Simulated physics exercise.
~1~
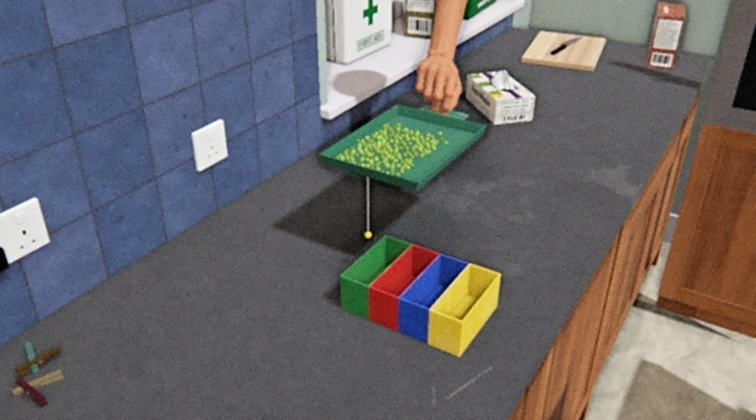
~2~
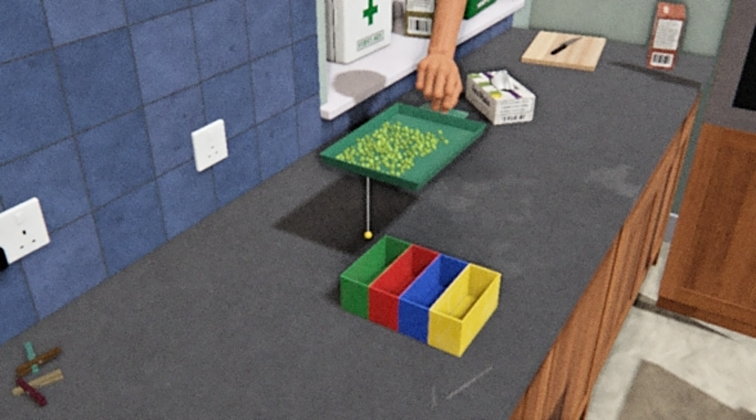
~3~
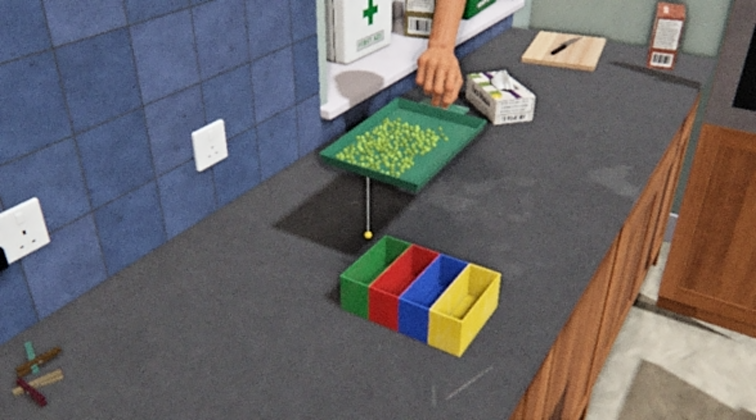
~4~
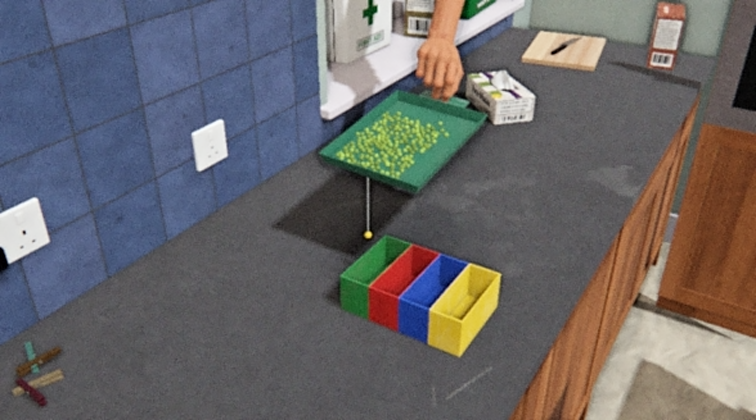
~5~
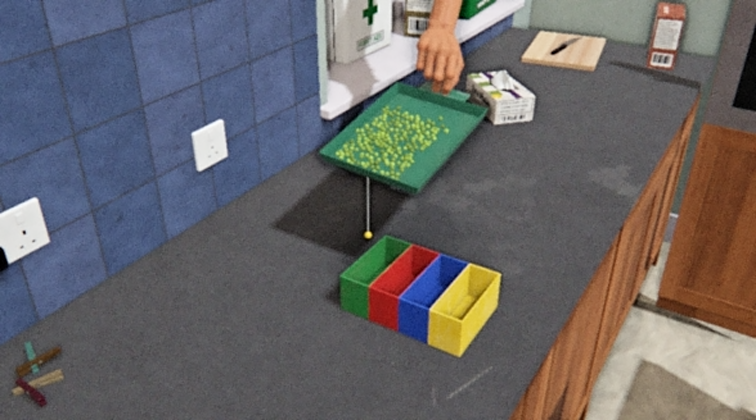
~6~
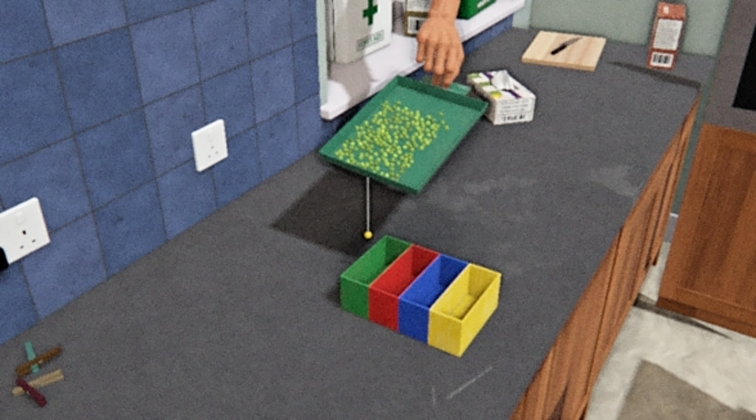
On a dark kitchen counter beside a blue tiled wall, a hand holds a green tray of small yellow-green pieces above a box with green, red, blue and yellow cells, slowly tilting it slightly towards its near right corner.
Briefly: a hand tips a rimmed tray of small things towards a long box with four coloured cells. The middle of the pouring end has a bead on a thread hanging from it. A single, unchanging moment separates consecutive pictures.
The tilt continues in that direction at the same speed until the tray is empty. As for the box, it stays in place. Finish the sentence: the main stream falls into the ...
... Red cell.
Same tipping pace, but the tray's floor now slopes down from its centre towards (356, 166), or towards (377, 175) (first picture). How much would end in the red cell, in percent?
Lab note: Try one about 0 %, try two about 10 %.
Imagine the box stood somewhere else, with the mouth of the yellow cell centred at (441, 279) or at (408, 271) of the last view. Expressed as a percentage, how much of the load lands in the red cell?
Around 30 % followed by around 10 %.
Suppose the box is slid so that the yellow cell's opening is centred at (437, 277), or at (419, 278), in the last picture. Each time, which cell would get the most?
Try 1 - the blue cell. Try 2 - the blue one.
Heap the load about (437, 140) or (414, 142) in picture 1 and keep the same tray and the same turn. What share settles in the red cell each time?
First case: Some 80 %; second case: Some 80 %.
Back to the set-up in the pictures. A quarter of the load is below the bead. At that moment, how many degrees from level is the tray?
At some 90 degrees.
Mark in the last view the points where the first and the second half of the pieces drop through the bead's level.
First close to (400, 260), next close to (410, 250).
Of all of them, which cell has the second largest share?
Behind the top one comes green.
Soon, tray tipped steeply; nearly all on the tray; a stray few in the red cell; a stray few in the green cell; a stray few in the blue cell; a stray few falling or outside the box.
A while on, tray tipped right over; about a quarter on the tray; about a quarter in the red cell; about a quarter in the green cell; a stray few in the blue cell; about a quarter falling or outside the box.
Towards the end, tray tipped past a quarter turn; about two thirds in the red cell; about a quarter in the green cell; a stray few in the blue cell; a stray few falling or outside the box.
Finally, tray tipped past a quarter turn; about two thirds in the red cell; about a quarter in the green cell; a stray few in the blue cell; none in the yellow cell; a stray few outside the box.
